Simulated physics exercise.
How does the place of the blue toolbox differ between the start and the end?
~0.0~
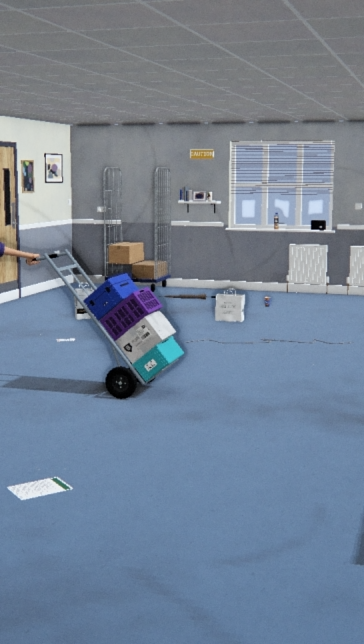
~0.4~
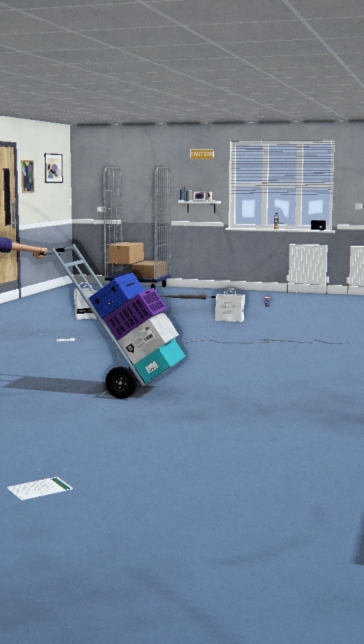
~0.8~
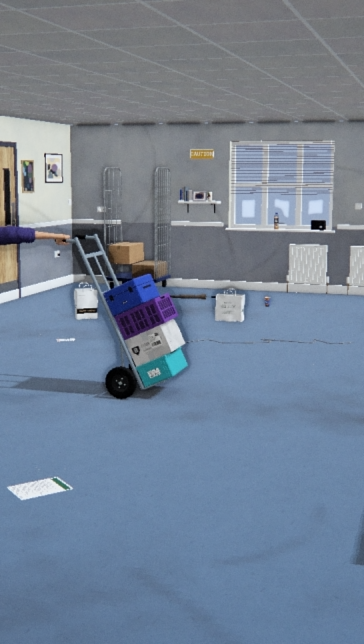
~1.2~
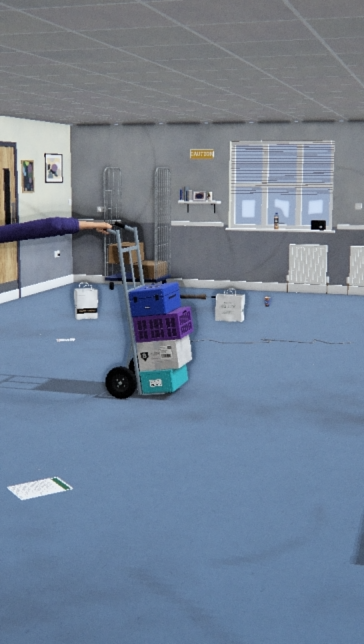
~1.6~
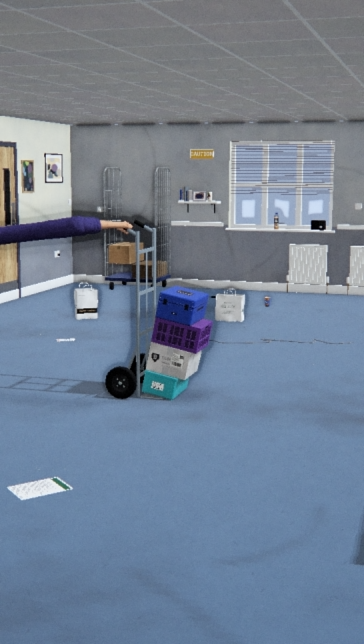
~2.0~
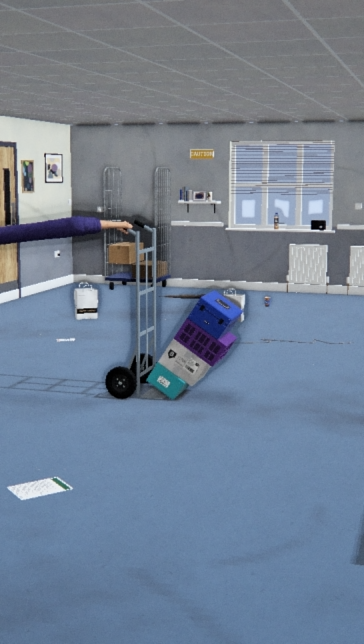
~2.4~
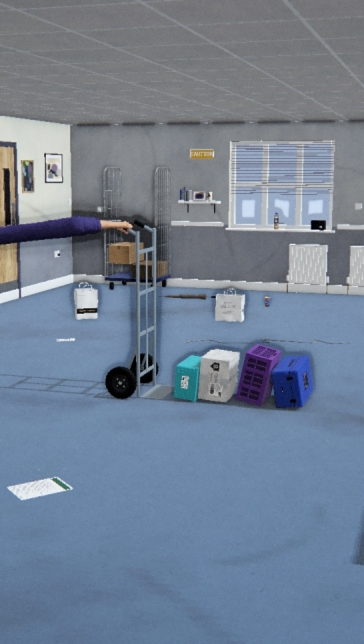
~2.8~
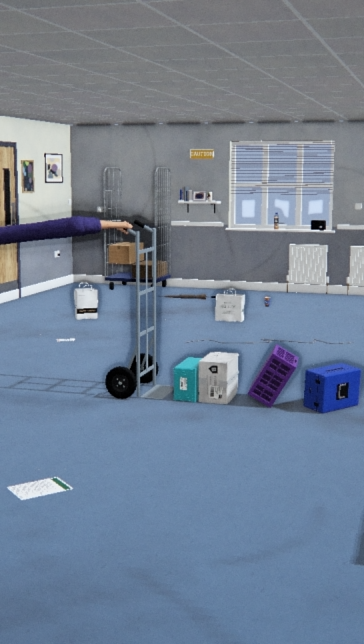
At the start the blue toolbox sits on top of the stack on the tilted hand truck. At the end it lies on the floor well to the right of the truck, the farthest of the boxes from it.
